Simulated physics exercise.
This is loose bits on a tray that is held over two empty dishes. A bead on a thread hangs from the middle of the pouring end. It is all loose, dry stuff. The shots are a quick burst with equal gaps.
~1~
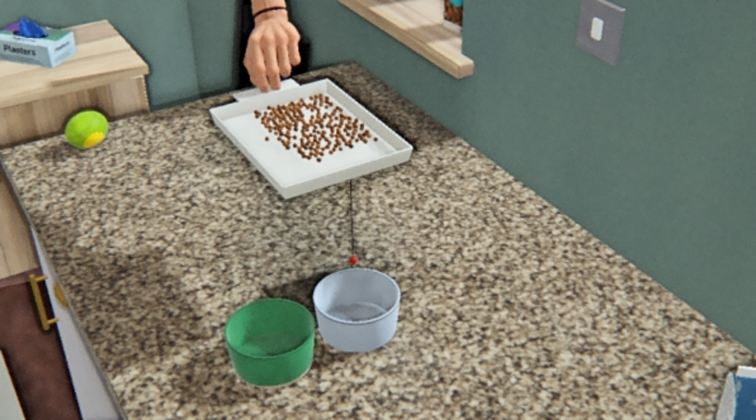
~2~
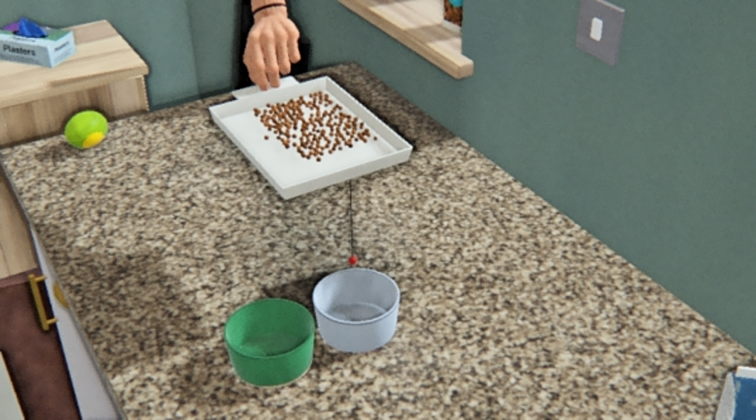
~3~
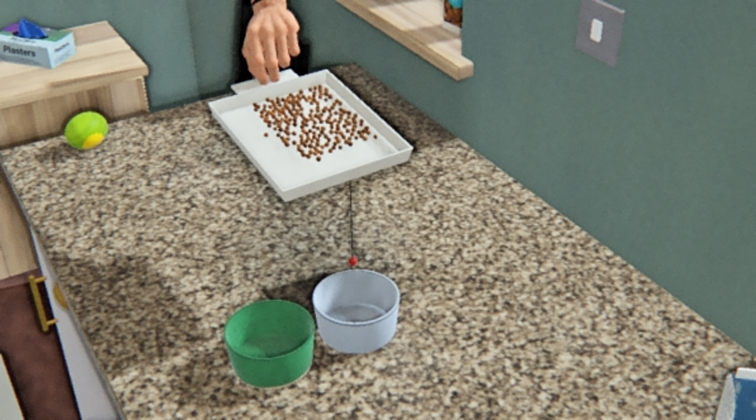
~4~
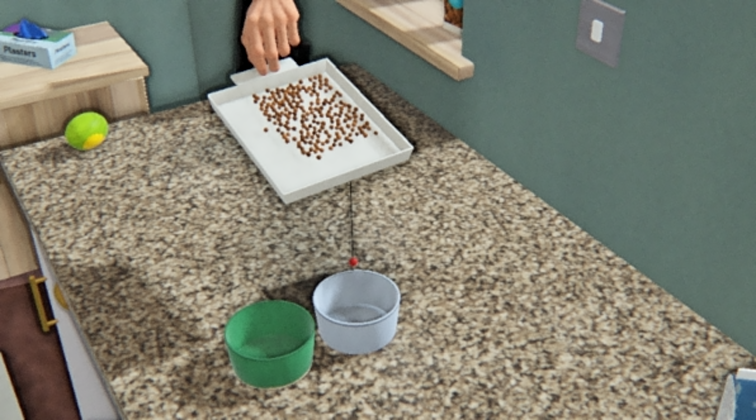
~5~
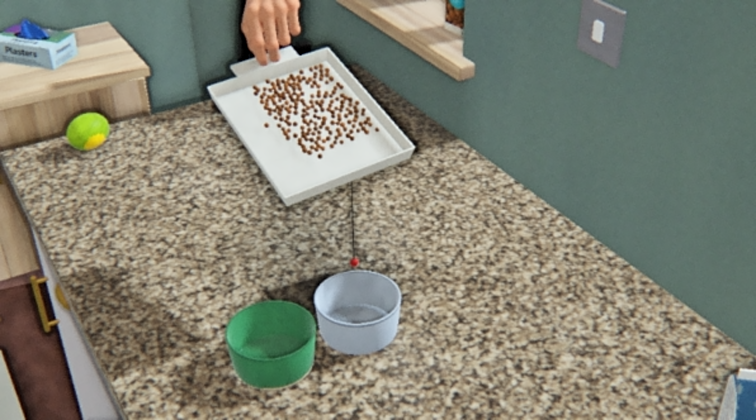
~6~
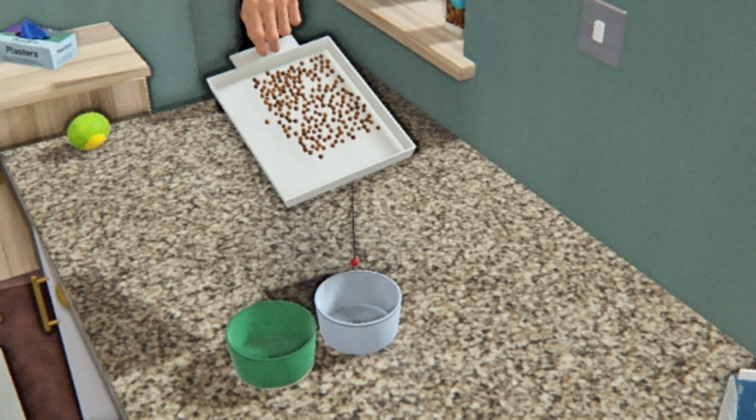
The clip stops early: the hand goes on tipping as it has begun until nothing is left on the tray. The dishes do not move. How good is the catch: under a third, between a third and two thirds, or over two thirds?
The two hold from one third to two thirds of the load.
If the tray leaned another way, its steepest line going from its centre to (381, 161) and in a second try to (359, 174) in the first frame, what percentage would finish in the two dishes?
First some 0, then 30 per cent.
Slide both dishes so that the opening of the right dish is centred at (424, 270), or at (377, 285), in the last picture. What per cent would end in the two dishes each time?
Roughly 60 per cent, and 90 per cent.
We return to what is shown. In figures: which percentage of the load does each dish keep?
Left dish near 20 in a hundred; right dish near 30.
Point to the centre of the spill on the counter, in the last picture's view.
Around (298, 321).
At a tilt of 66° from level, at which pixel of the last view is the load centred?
Around (311, 194).
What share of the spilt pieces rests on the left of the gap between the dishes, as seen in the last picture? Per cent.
About 70 per cent.
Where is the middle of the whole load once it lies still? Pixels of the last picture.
Around (316, 334).
Shortly afterwards, tray tipped steeply; the bulk on the tray; a little in the left dish; only a few in the right dish; only a few outside both; a little in the air.
Next, tray tipped past a quarter turn; near a quarter on the tray; a little in the left dish; near a quarter in the right dish; a little outside both; near a third in the air.
Some moments later, tray tipped past a quarter turn; near a quarter in the left dish; near a third in the right dish; near half outside both.
In the end, tray tipped past a quarter turn; near a quarter in the left dish; near a third in the right dish; near half outside both.
